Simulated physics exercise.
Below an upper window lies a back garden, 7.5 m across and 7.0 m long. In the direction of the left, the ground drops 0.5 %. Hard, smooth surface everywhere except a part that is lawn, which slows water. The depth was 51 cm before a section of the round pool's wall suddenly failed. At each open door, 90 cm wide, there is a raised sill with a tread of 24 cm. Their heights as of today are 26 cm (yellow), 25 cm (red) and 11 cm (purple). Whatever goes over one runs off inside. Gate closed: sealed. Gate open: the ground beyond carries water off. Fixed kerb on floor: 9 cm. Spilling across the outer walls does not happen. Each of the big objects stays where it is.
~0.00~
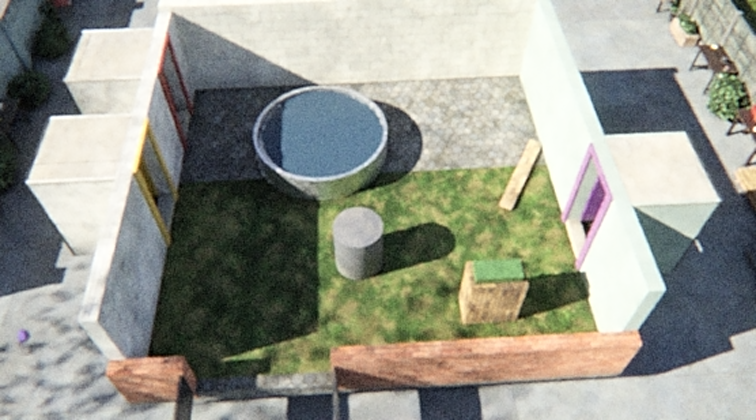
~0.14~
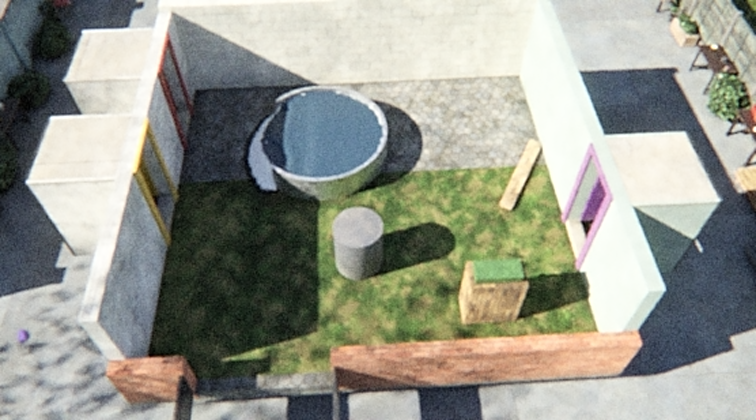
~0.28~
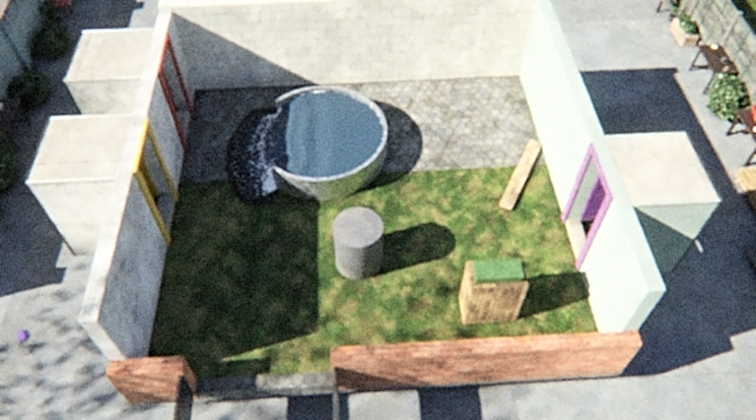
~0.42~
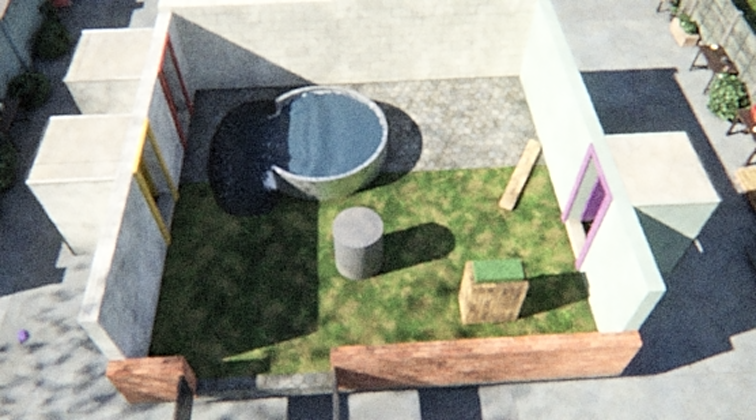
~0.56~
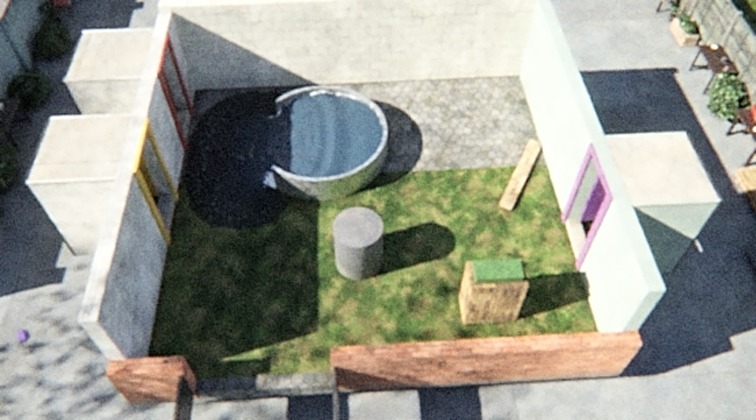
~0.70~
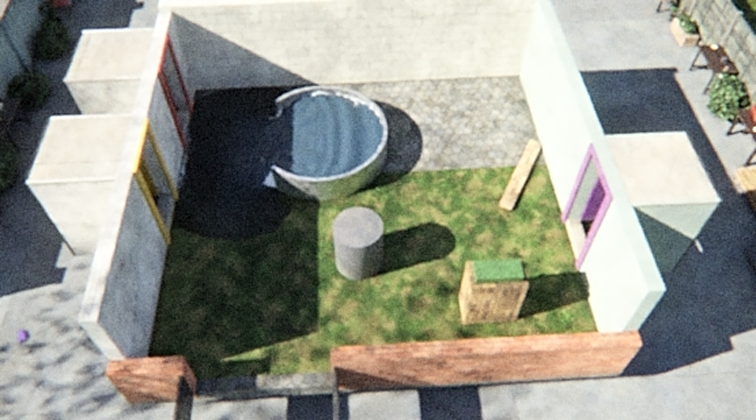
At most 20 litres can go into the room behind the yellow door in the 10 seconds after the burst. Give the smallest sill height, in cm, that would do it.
I would say 14 cm.
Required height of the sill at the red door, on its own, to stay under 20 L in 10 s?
I'd raise red to close to 26 cm.
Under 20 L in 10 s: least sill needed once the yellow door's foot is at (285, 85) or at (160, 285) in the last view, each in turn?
You'd want roughly 8.0 cm there first, then roughly 6.0 cm.
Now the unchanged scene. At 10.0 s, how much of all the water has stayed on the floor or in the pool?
Something like 88 per cent of it remains.
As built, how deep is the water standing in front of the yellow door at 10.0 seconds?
Depth: Near 7.0 cm.
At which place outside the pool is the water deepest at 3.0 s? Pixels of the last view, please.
At about pixel (195, 94).
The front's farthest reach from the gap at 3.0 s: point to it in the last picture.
The tip of the flood lies near (148, 360).
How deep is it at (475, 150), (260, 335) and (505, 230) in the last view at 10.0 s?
In that order: 5, 6 and 1 cm.
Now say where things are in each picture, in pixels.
The first frame shows the round pool at (321, 133) is whole and still, 51 cm deep; the yellow door at (157, 186) is dry.
In the second frame, the front is at (257, 185), 0.3 m from the gap at (260, 147); 0.5 m2 of floor is wet, 51 cm left at the back.
In the third frame, the gap is at (261, 149), the front 0.7 m out at (241, 195); the back of the round pool holds 51 cm.
In the fourth frame, water pours out at (261, 149) and has run 1.1 m, to (229, 116); about 6 cm deep outside, 51 cm at the back.
In the fifth frame, water pours out at (261, 149) and has run 1.5 m, to (204, 119); about 5 cm deep outside, 51 cm at the back.
In the sixth frame, water pours out at (261, 149) and has run 2.0 m, to (193, 108); about 5 cm deep outside, 50 cm at the back; 0.1 m in a straight line remain to the yellow door at (157, 186).
After 1.4 s water covers 15 % of the floor, deepest (38 cm) near (193, 158); 16 cm at the yellow door, 0 litres in over its 26 cm sill.
After 3.0 s water covers 30 % of the floor, deepest (34 cm) near (195, 94); 17 cm at the yellow door, 0 litres in over its 26 cm sill.
After 10.0 s water covers 80 % of the floor, deepest (8 cm) near (193, 105); 7 cm at the yellow door, 0 litres in over its 26 cm sill.
At the yellow door as built, the water arrived by 0.8 s and peaked near 21 cm at 2.0 s.
Run again over the same 10 s with other heights there, 38 litres in over 11.5 cm, 12 litres over 15.5 cm. The limit of 20 litres is kept from about 14 cm up.
